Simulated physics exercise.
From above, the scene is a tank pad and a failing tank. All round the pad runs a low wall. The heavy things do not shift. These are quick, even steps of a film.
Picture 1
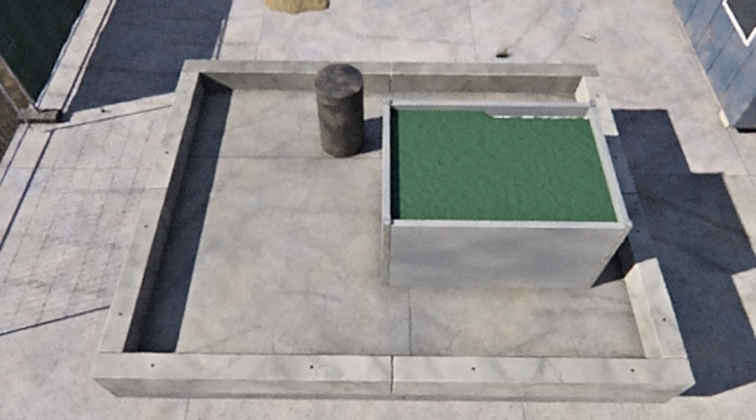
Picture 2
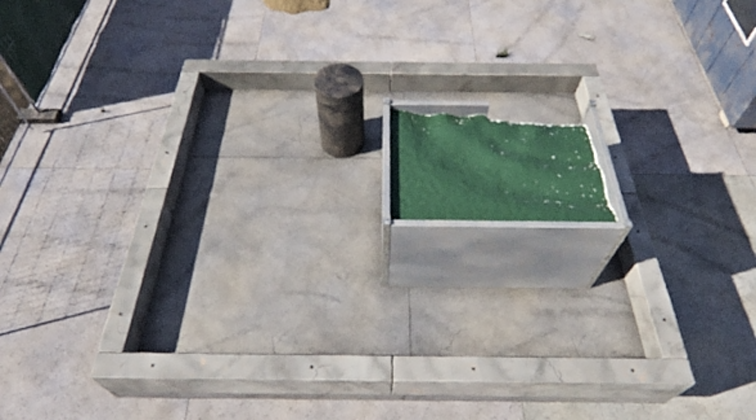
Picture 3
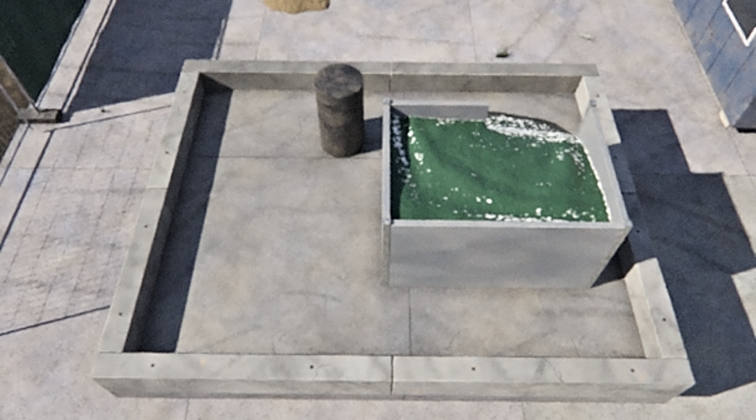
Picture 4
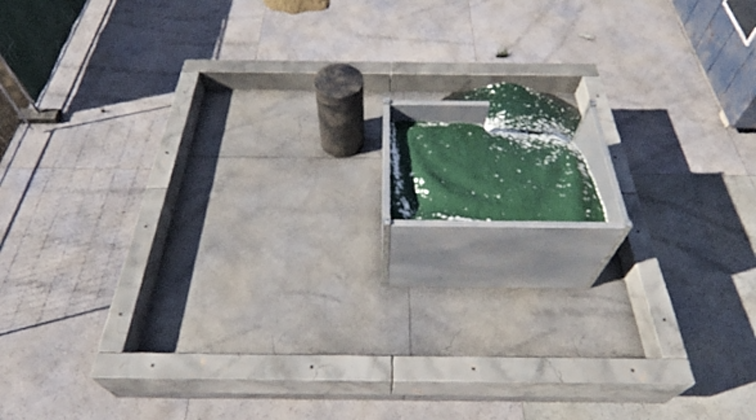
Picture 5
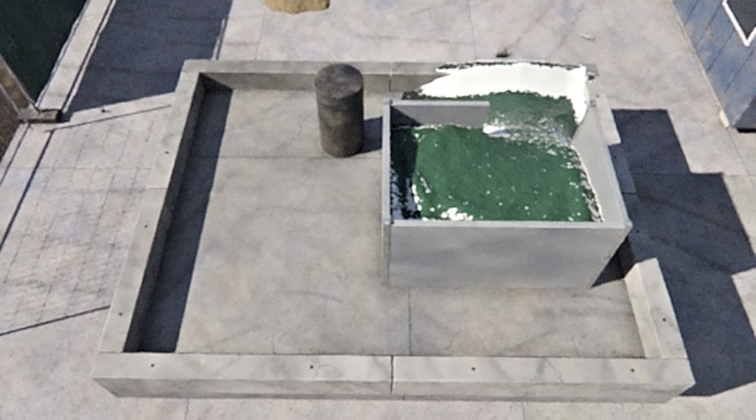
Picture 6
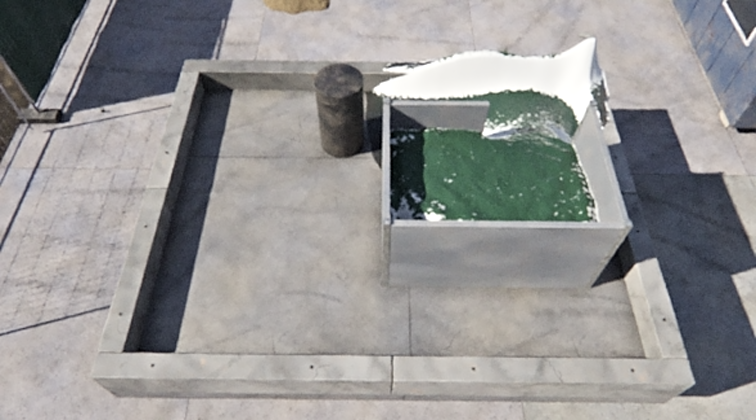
Green water in an open grey tank sloshed and dropped a little, then poured through a gap in the far side, throwing up white foam along the low wall behind and spreading left toward a dark post.
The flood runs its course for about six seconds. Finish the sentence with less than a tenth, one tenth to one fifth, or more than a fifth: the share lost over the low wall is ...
The share lost over the low wall is more than a fifth.
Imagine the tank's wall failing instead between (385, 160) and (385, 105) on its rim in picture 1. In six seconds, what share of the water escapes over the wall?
Around 10 percent.
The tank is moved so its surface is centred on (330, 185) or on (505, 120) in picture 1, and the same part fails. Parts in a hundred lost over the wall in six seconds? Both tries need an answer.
Roughly 16 per cent in the first case and 34 per cent in the second.
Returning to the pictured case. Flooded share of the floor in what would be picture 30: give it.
Estimate: Near 100 %.
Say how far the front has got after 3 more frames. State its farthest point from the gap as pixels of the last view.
(260, 90).
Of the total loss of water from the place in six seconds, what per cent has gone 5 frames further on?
Working it through, I arrive at 30 per cent.
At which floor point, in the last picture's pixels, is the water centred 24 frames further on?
Close to (418, 189), I reckon.
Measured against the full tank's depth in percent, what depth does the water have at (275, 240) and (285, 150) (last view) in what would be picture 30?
I'd say around 6 and 2 in a hundred.
A moment on, water covers 30 % of the floor; the low wall has let 2 % over.
Next, water covers 35 % of the floor; the low wall has let 7 % over.
Then, water covers 60 % of the floor; the low wall has let 20 % over.
Later, water covers 80 % of the floor; the low wall has let 23 % over.
In the end, water covers 80 % of the floor; the low wall has let 23 % over.
